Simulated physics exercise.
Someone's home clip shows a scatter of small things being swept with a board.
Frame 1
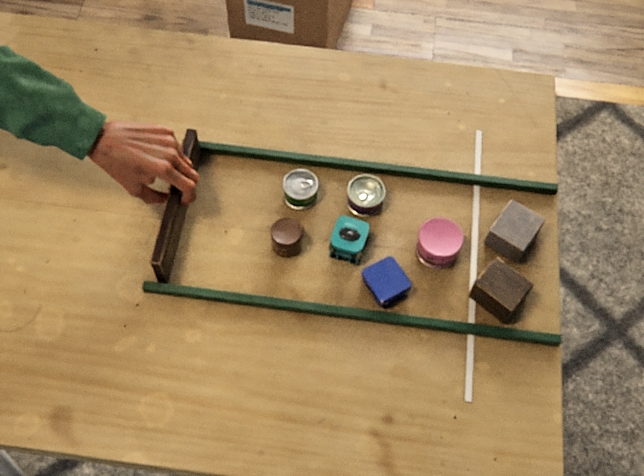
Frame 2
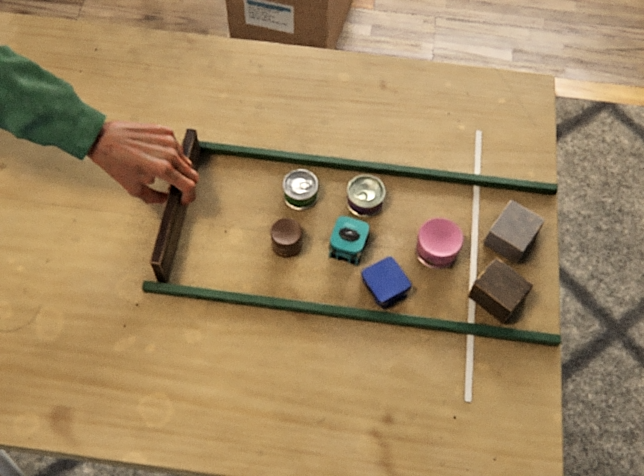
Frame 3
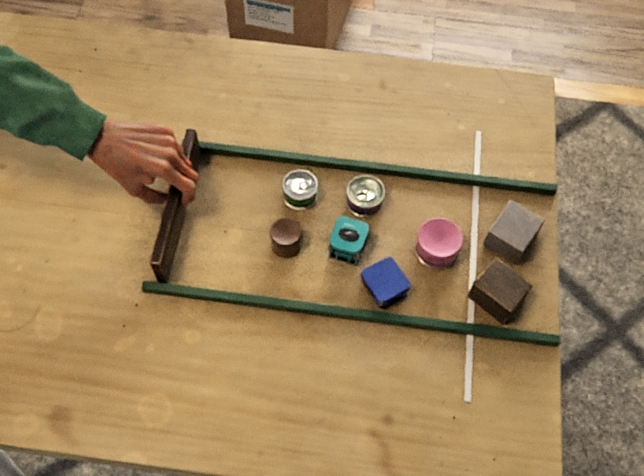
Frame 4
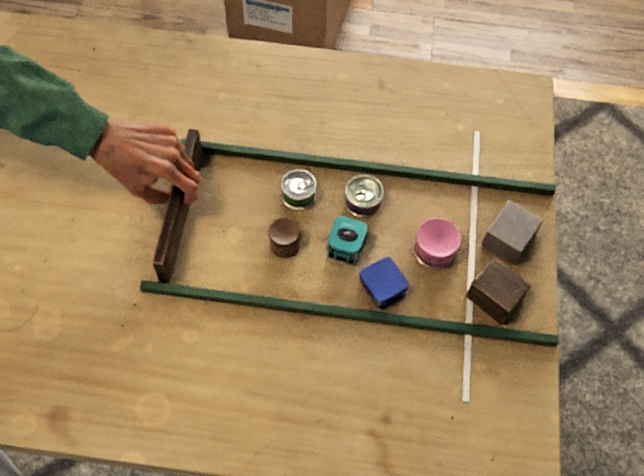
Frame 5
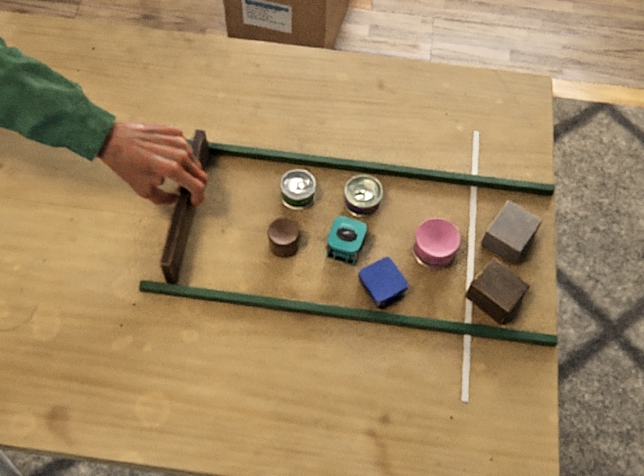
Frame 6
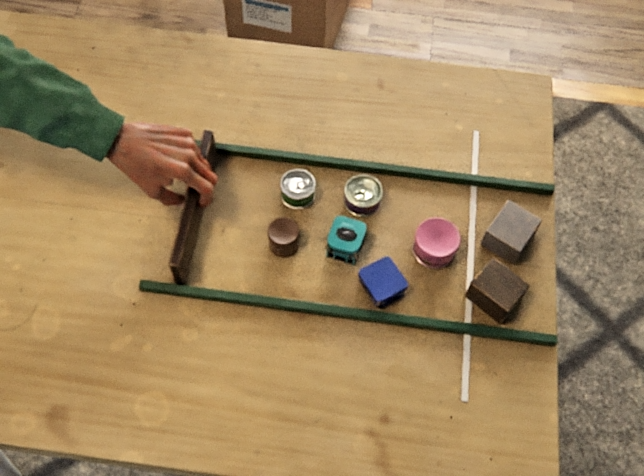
On a wooden table, a green-sleeved hand holds a dark board upright between green rails, then slides it slightly right toward small objects.
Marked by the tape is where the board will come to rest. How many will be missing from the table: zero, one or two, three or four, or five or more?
The count that falls off is a single one or a pair.
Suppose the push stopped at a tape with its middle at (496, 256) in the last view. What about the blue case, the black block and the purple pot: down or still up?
As for the blue case, it keeps its spot; the black block does not stay; the purple pot keeps its spot.
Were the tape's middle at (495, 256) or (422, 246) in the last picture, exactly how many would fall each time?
The first try gives 3 and the second gives 0.
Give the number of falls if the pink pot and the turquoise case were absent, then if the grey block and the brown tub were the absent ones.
0, then 0.
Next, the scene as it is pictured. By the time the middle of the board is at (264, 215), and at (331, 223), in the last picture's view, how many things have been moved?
Counting first: 0, next 4.
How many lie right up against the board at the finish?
It's 3 of them.
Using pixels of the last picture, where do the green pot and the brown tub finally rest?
Going in order: First (491, 210), then (487, 271).
Soon after, none off yet; grey block at rest near (511, 232); black block at rest near (497, 291); pink pot at rest near (436, 244).
Then, none off yet; grey block moving near (518, 231); black block at rest near (497, 291); pink pot moved about its own width near (470, 242).
At rest, the number that fall off is one or two; fallen, grey block.
